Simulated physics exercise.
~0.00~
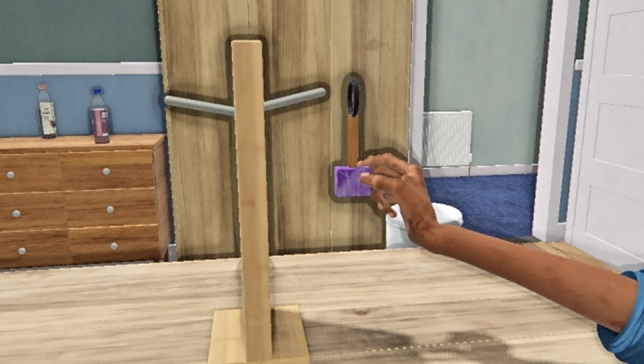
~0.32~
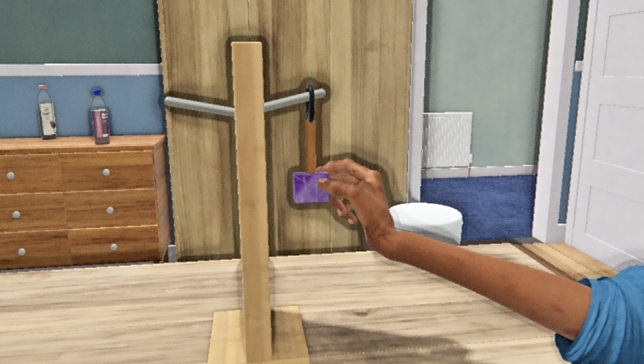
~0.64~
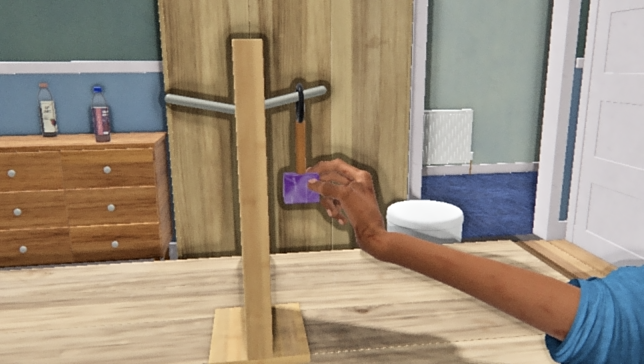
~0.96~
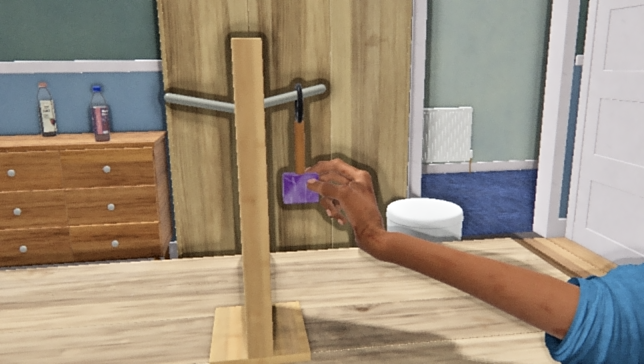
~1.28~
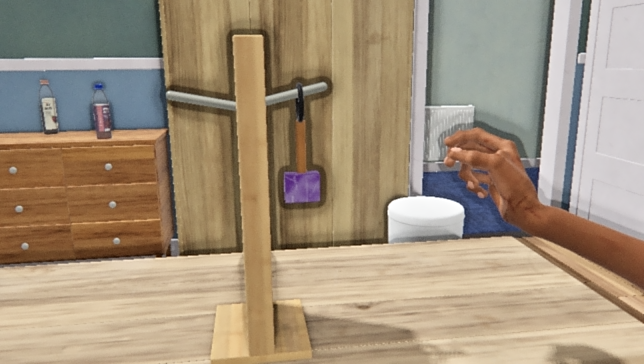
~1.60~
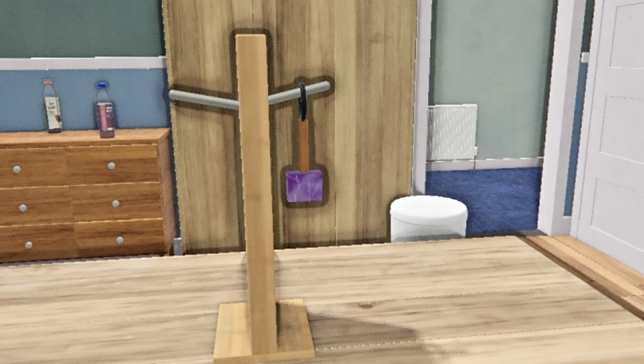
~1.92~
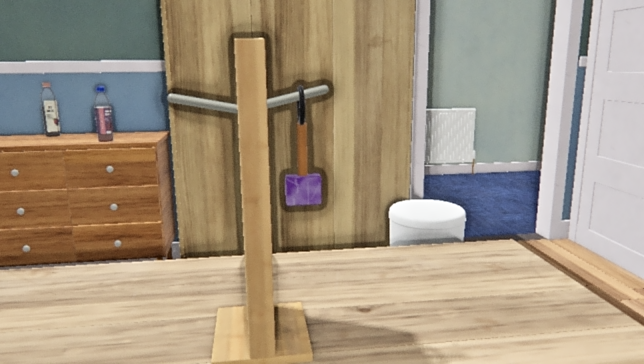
A hand carried a purple brush with a ring on its end leftward to a wooden peg stand and hooked it over the right side of the metal bar. The hand then let go and drew away, and the brush stayed hanging there.
